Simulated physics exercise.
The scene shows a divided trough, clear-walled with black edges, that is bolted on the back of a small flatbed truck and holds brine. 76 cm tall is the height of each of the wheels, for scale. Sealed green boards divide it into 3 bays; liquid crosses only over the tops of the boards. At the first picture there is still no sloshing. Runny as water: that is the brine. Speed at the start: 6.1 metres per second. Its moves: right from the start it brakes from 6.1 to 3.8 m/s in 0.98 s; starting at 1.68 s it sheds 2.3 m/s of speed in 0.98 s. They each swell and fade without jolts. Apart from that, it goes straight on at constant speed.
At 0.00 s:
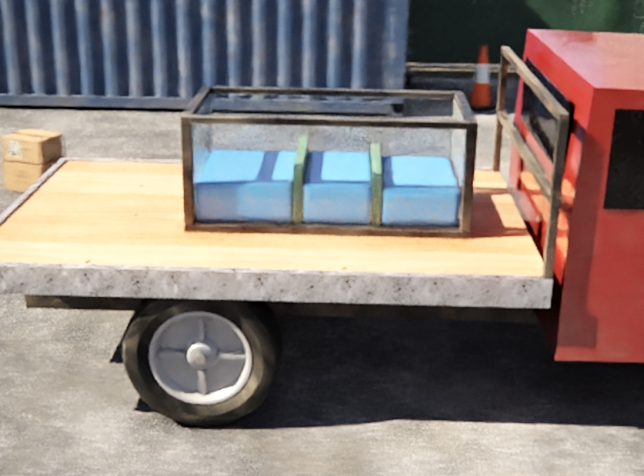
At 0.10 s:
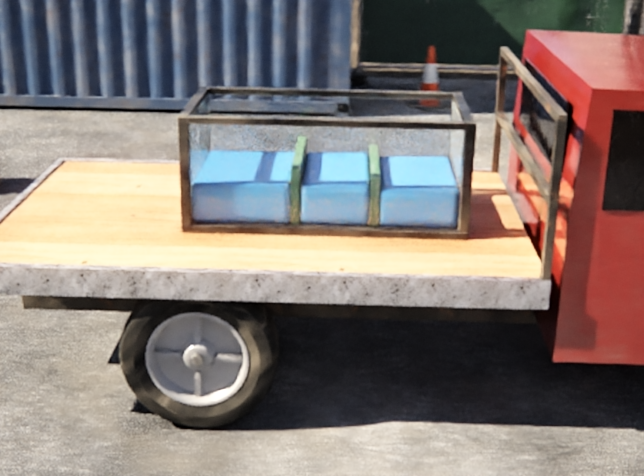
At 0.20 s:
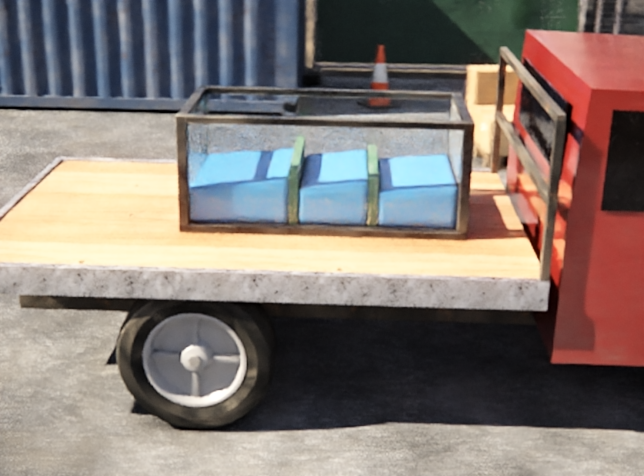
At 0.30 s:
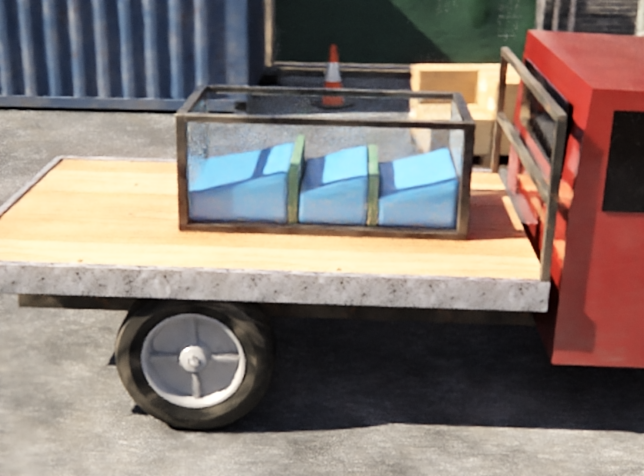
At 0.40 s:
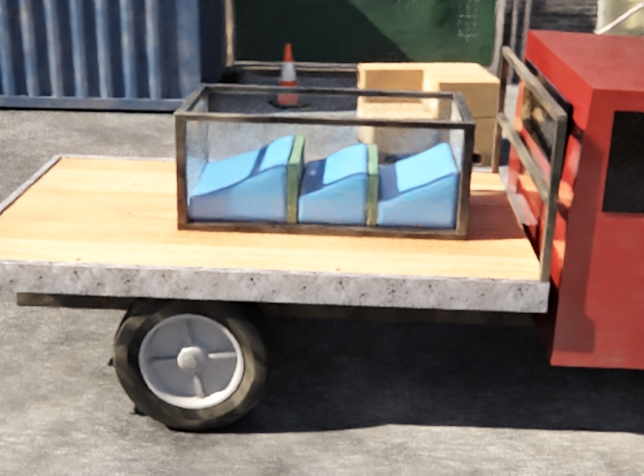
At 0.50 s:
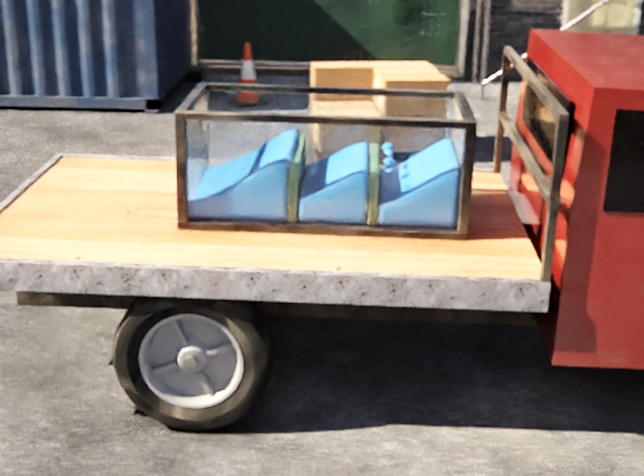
We see a red truck carrying a clear, black-edged divided trough of blue liquid on its flatbed as the background slides left; the level liquid surfaces tilt, rising toward the right in each section, then grow curved and uneven.
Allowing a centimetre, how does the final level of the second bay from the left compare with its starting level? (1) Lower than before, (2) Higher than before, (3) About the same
Option 3: About the same.
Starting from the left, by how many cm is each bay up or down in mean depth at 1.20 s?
From the left: 1 down, 0, 1 up.
Then, 1.20 s in, the mean depths from the left are 20, 21, 22 cm.
Then, 2.10 s in, the mean depths from the left are 20, 21, 22 cm.
Then, 3.20 s in, the mean depths from the left are 19, 21, 23 cm.
Then, 5.64 s in, the mean depths from the left are 19, 21, 23 cm.
